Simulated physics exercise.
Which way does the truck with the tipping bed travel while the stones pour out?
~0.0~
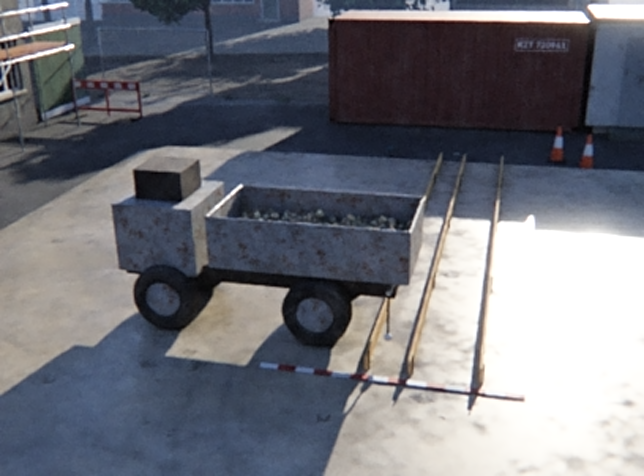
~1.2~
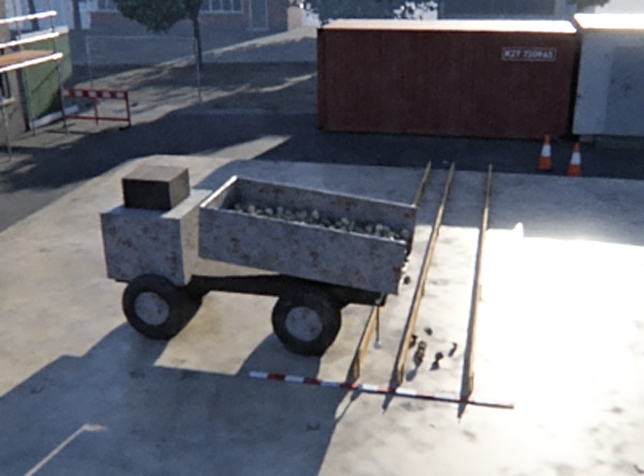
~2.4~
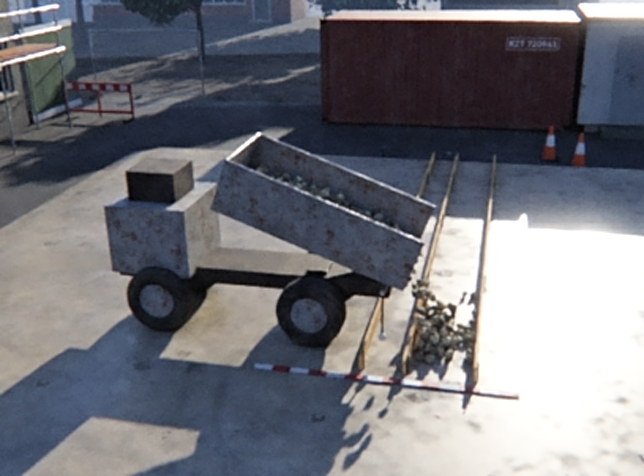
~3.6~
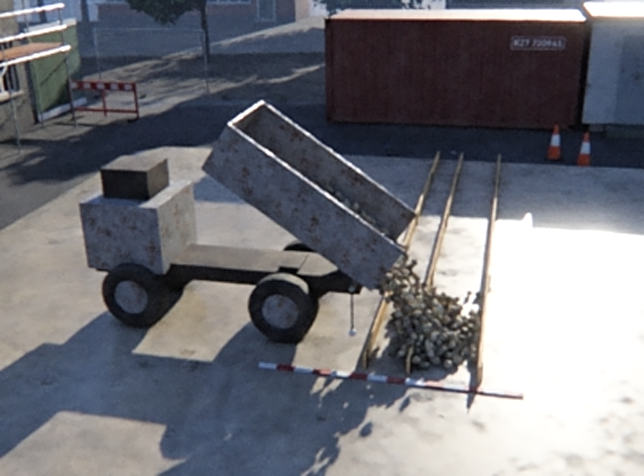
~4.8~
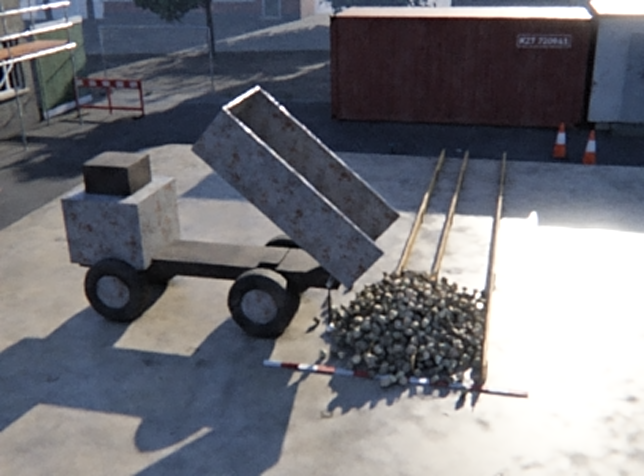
It moves to the left, away from the growing heap of stones.
